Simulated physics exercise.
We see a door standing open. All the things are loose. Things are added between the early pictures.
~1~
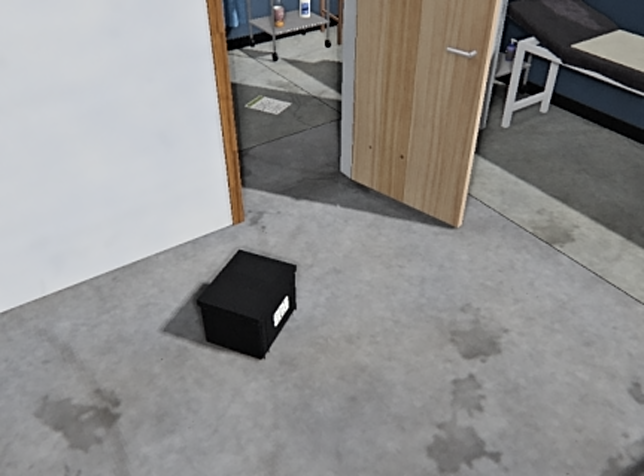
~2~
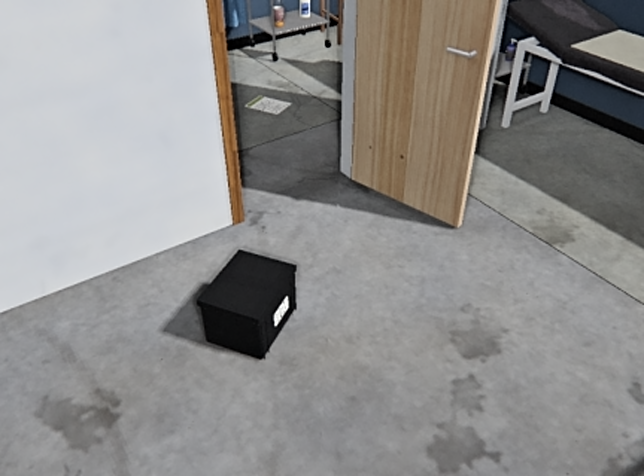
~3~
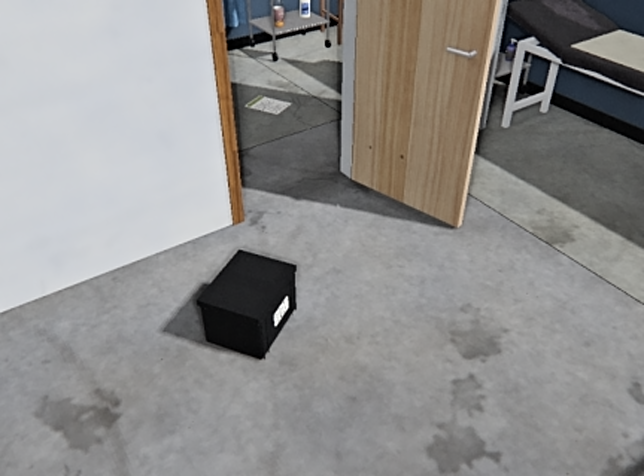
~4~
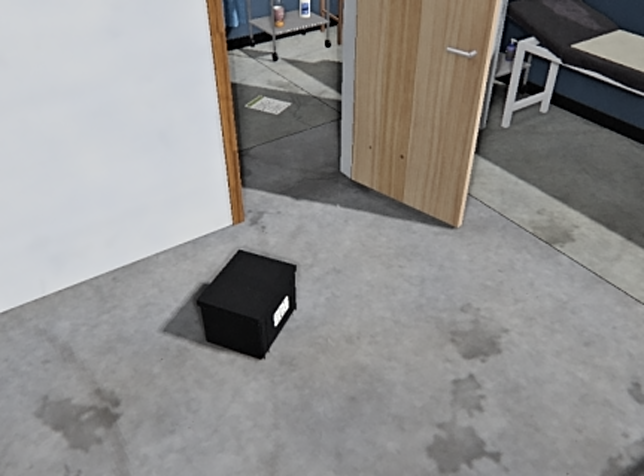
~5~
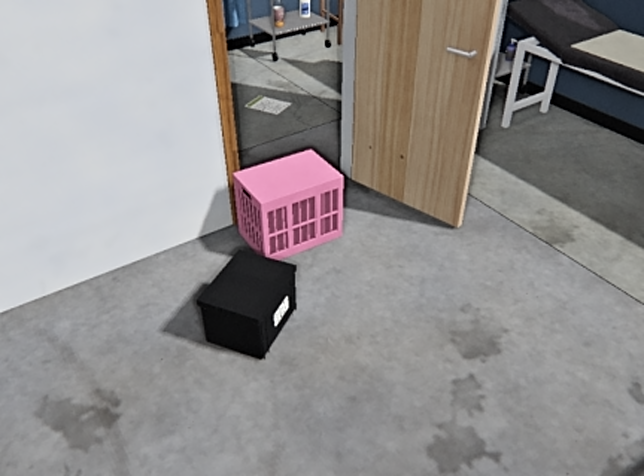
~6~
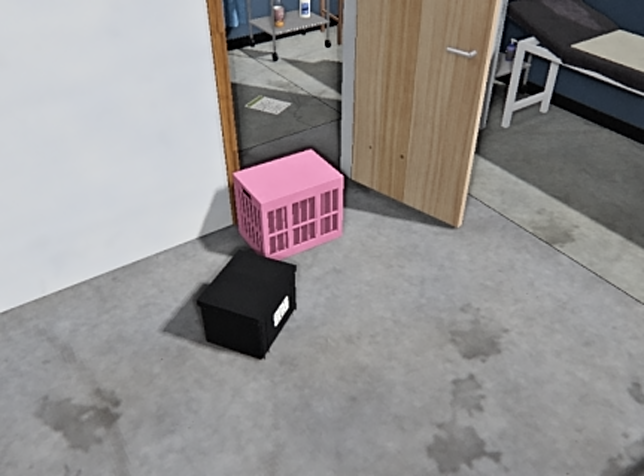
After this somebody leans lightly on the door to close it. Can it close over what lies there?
Here the door stops short.
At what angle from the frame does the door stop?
About 50°.
Then, 0.40 s past the last view, door at 95°.
Then, 0.70 s past the last view, door at 81°.
Then, 1.00 s past the last view, door at 65°.
Then, 1.20 s past the last view, door at 54°.
Finally, door at 48°; both still in place. Final places as the last picture's camera would see them, pink chest near (288, 206).
